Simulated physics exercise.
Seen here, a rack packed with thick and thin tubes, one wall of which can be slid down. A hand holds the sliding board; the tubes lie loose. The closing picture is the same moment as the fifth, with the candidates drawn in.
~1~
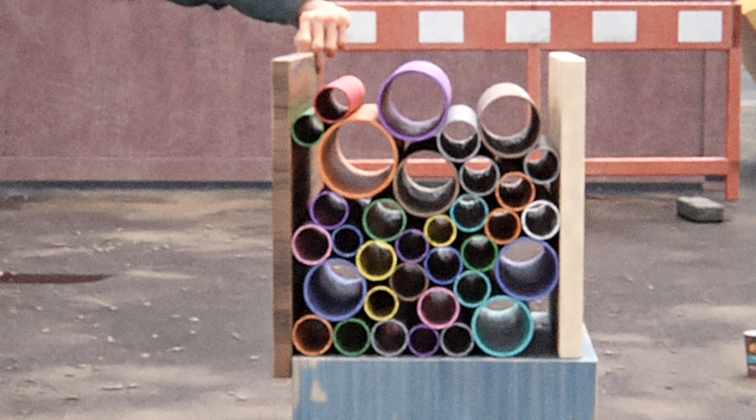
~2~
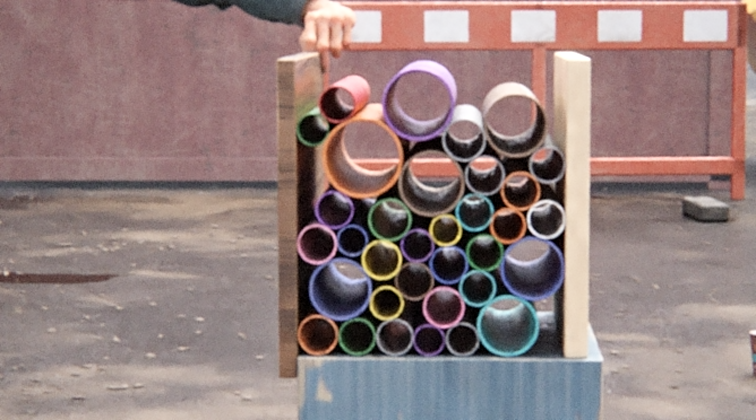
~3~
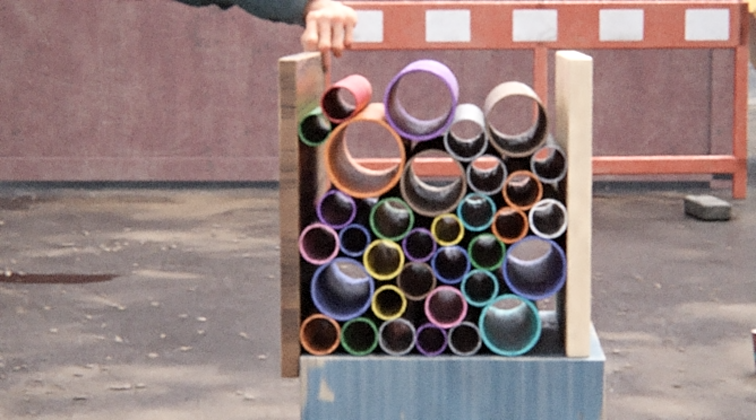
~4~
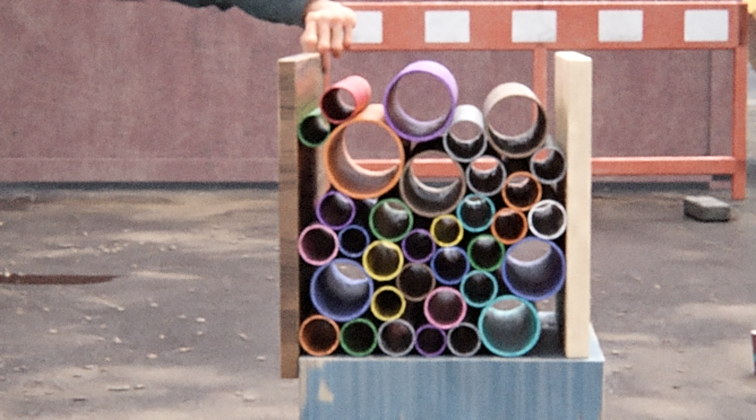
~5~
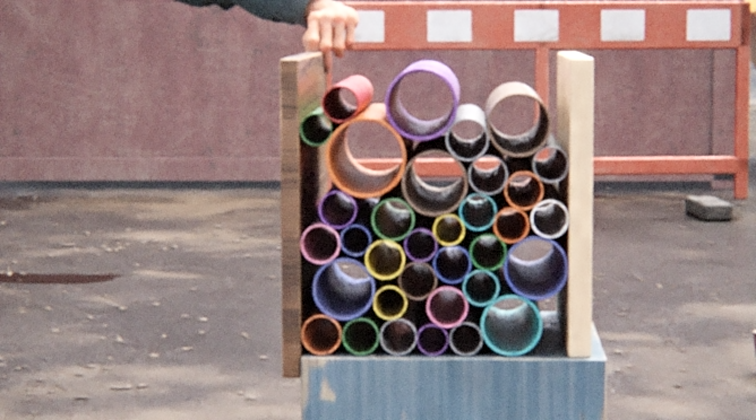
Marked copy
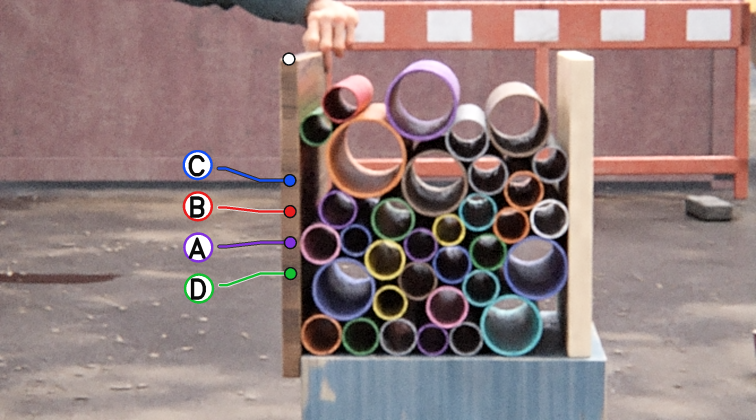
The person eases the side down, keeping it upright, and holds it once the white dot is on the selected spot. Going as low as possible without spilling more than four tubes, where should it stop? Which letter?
The lowest mark that will do is A.
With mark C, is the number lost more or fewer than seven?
At C, fewer than seven.
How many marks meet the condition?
Three of the four.
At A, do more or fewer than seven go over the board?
Fewer than seven.
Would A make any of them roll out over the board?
Yes.
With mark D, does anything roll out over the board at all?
Yes, at D.
On the marked copy, A at (290, 243); B at (290, 212); C at (290, 180); D at (291, 274); the white dot at (289, 59).
Following A. Soon after the start, top of the board (300, 138).
Later, top of the board (301, 226).
In the end, top of the board (301, 242), three out over the board.
As for the rest, B two out over the board; C none out over the board; D more than four out over the board.
